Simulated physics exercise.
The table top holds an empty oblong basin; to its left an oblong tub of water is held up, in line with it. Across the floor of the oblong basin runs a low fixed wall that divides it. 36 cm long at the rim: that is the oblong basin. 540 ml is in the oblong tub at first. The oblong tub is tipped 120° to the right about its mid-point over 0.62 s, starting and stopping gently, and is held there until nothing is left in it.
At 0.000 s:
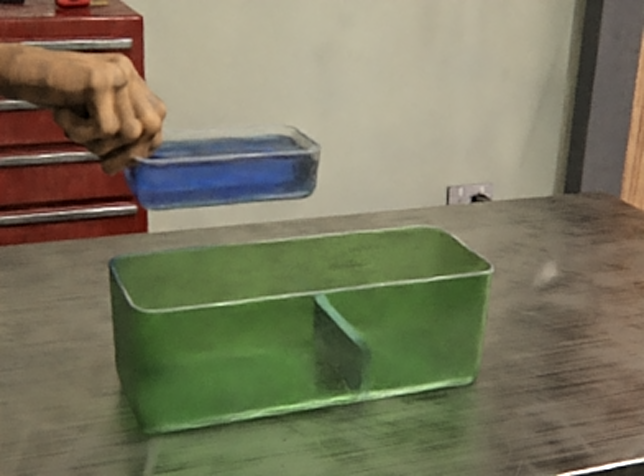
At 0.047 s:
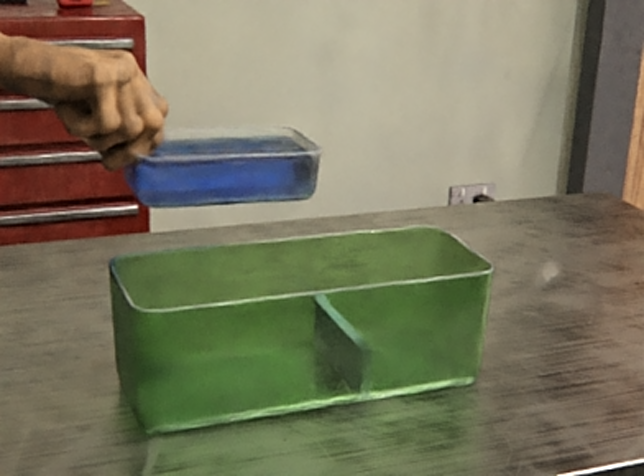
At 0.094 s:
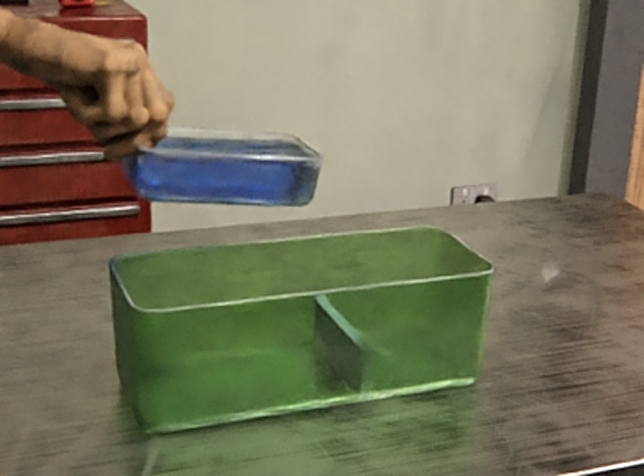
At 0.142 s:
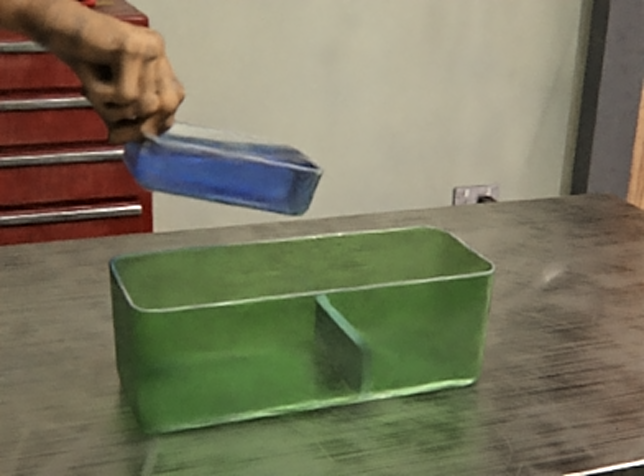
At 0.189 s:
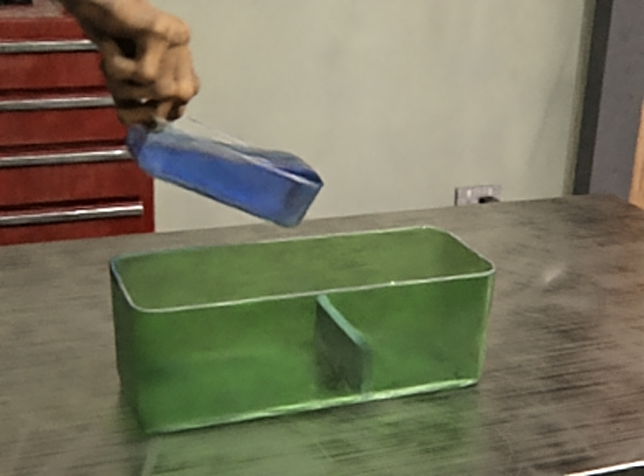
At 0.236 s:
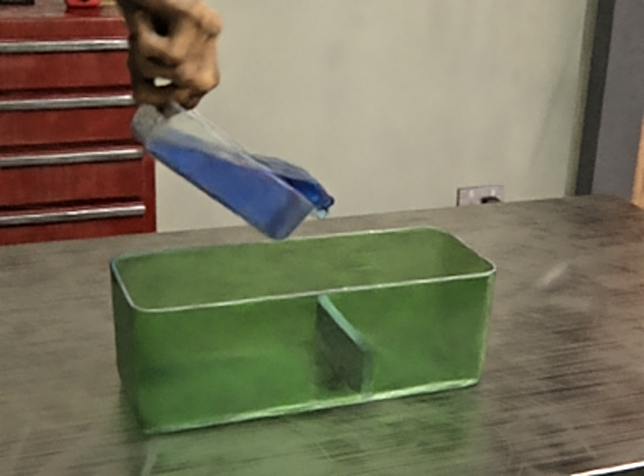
The video shows a hand holding a small clear tub of blue liquid above a divided green basin on a table, then tilting it steadily down to the right until liquid begins to pour over its lower edge.
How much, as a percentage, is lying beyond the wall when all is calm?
Around 41 per cent lies beyond the wall.
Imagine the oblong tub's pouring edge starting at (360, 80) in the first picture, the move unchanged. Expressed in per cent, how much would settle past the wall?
It would then come to around 70 percent.
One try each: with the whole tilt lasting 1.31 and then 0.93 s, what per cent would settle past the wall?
It comes to 70 per cent, and then 65 per cent.
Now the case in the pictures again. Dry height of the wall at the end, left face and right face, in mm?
Left side: Around 42 mm. Right side: Around 40 mm.
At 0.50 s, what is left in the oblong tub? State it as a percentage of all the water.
I reckon about 5 in a hundred is still held.
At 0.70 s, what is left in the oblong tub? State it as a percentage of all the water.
Share remaining: Approx. 0 %.
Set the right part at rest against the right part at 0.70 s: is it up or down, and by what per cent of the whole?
A gain, roughly 1 percent.
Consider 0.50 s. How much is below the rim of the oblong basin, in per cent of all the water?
Roughly 92 per cent.
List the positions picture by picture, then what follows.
In the first frame, it leans 0°; its right rim is at (307, 139); the water meets the walls at (130, 155) and (302, 143); the oblong basin's rim runs from (120, 286) to (466, 248); the wall's top is at (341, 324).
In the second frame, it leans 2°; its right rim is at (308, 141); the water meets the walls at (130, 153) and (303, 145).
In the third frame, it leans 7°; its right rim is at (309, 149); the water meets the walls at (132, 148) and (304, 149).
In the fourth frame, it leans 15°; its right rim is at (309, 161); the water meets the walls at (134, 143) and (307, 155).
In the fifth frame, it leans 25°; its right rim is at (307, 178); the water meets the walls at (137, 137) and (281, 158); 5 per cent is over the edge.
In the sixth frame, it leans 38°; its right rim is at (301, 196); the water meets the walls at (140, 130) and (272, 165); 14 per cent is over the edge.
After 0.50 s the tilt is 109° and 5 per cent is still to pour, 49 is left of the wall and 42 right of it.
After 0.70 s the tilt is 120° and 0 per cent is still to pour, 55 is left of the wall and 40 right of it.
After 0.90 s the tilt is 120° and 0 per cent is still to pour, 55 is left of the wall and 41 right of it.
After 1.12 s the tilt is 120° and 0 per cent is still to pour, 55 is left of the wall and 41 right of it.
In the end 55 per cent lies left of the wall, 41 right of it and 4 outside.
